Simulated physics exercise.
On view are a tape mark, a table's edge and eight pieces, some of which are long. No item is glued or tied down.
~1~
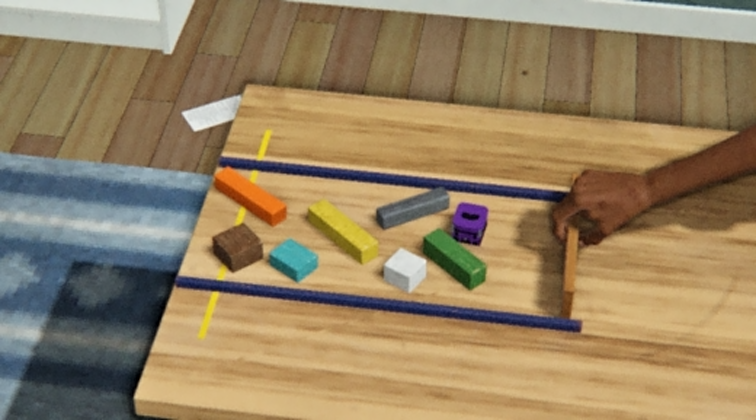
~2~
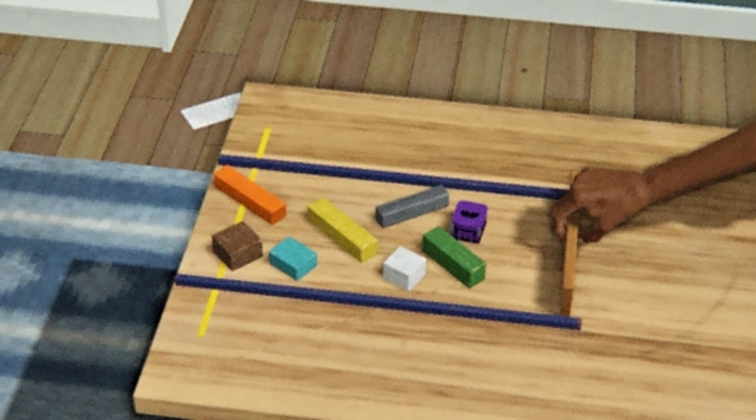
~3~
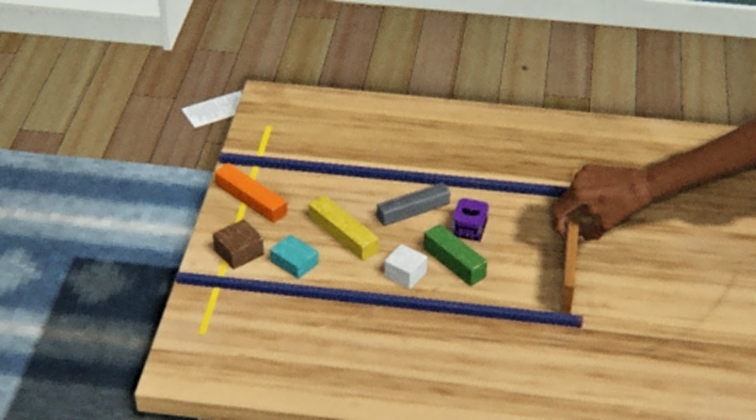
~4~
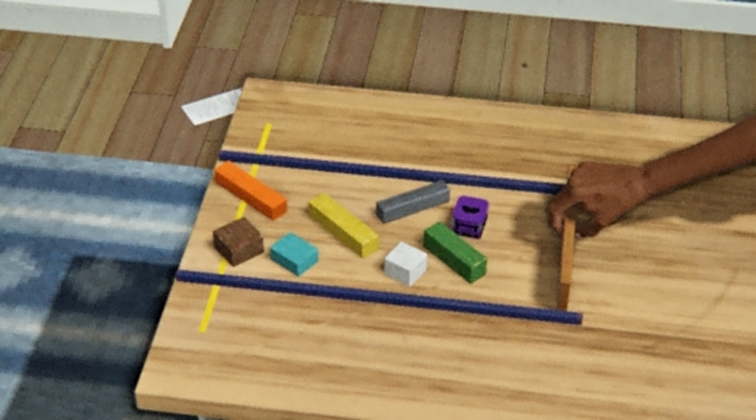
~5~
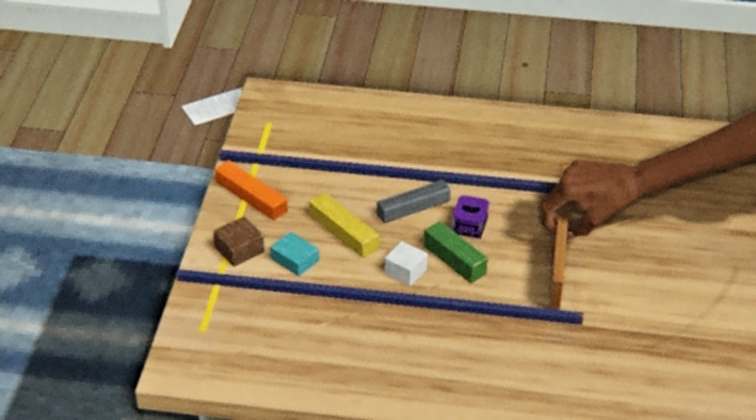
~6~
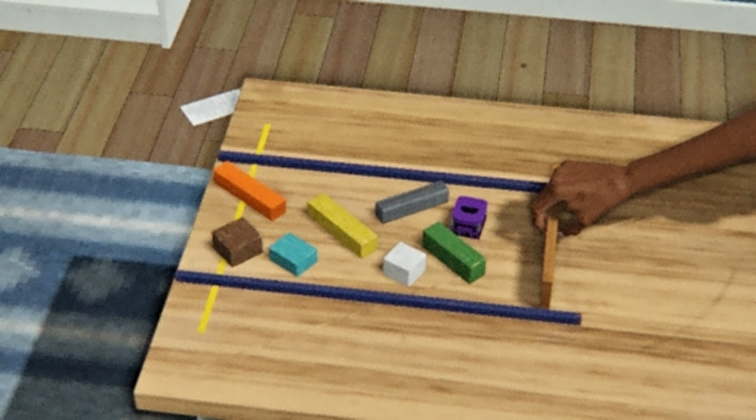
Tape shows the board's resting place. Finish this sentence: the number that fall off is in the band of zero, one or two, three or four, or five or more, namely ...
Namely three or four.
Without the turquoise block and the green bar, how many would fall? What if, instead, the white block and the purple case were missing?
2 in the first case and 3 in the second.
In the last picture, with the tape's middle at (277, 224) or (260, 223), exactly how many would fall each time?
In order, 1 then 2.
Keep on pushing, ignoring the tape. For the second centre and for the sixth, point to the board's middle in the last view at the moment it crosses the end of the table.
The middle is at about (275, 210), later at about (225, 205).
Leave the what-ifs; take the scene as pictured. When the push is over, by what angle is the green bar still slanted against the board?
Roughly 30°.
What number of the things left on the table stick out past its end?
The count is 2.
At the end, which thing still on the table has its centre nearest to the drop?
It's the grey stick that ends up nearest.
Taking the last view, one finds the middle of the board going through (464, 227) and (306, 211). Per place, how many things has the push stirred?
So 2, and at the other place 8.
Soon after, none off yet; orange stick at rest near (250, 191); brown block at rest near (237, 242); turquoise block at rest near (293, 254).
Then, none off yet; orange stick moved a little near (234, 184); brown block at rest near (236, 241); turquoise block moved about its own width near (266, 262).
At rest, the number that fall off is three or four; fallen, yellow bar, turquoise block, brown block and orange stick.
